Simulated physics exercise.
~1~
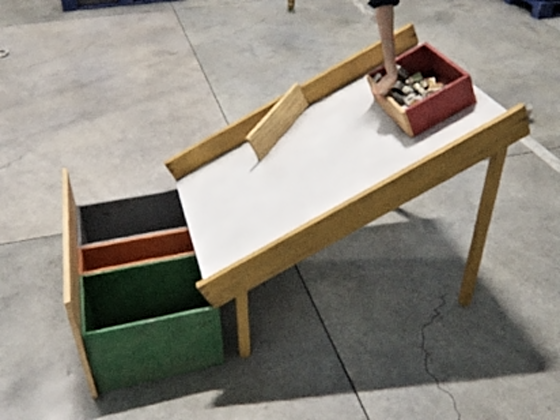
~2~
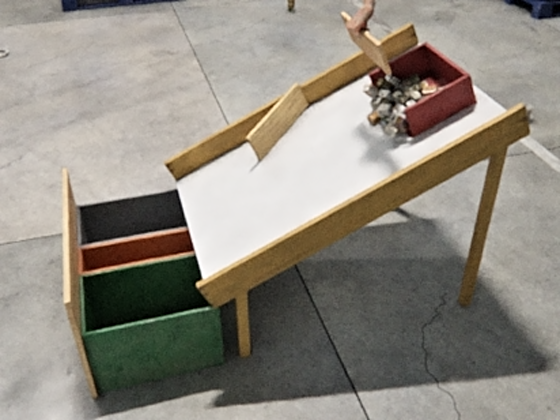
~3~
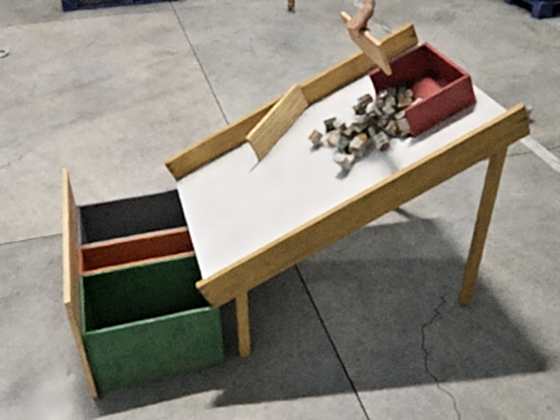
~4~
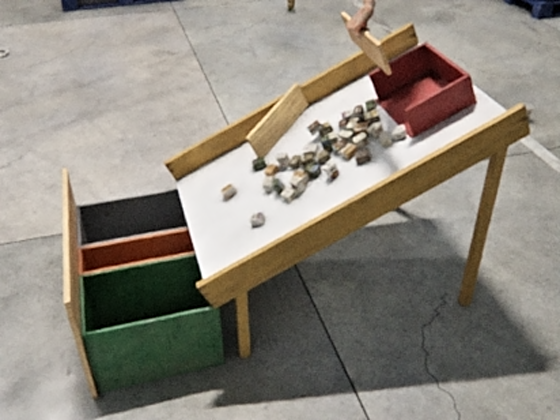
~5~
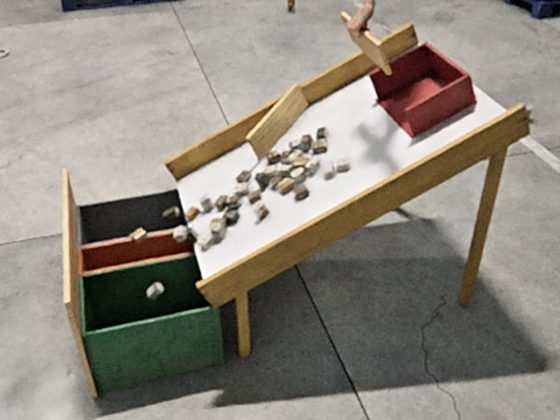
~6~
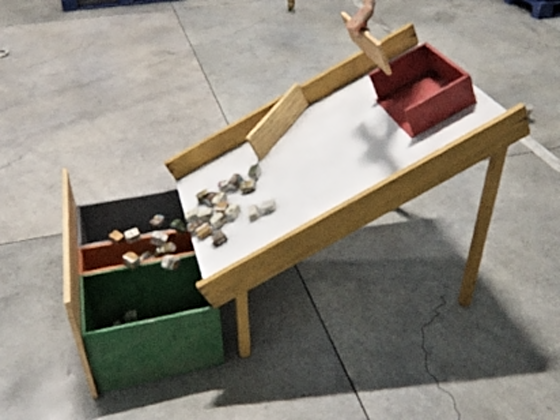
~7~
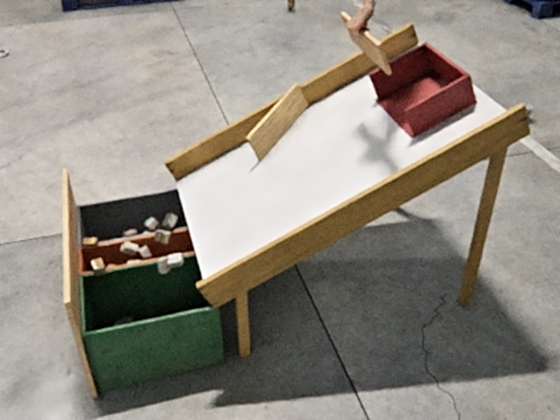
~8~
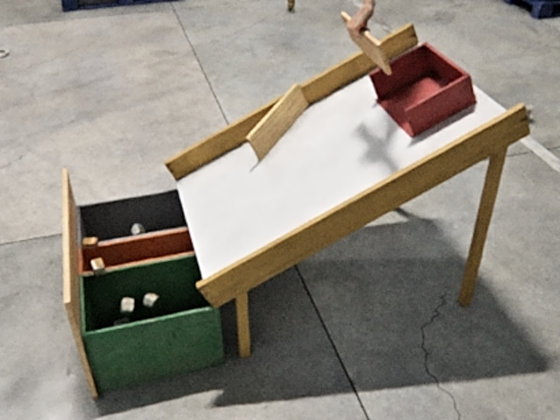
A hand lifts a gate and small blocks slide left down the ramp into three bins.
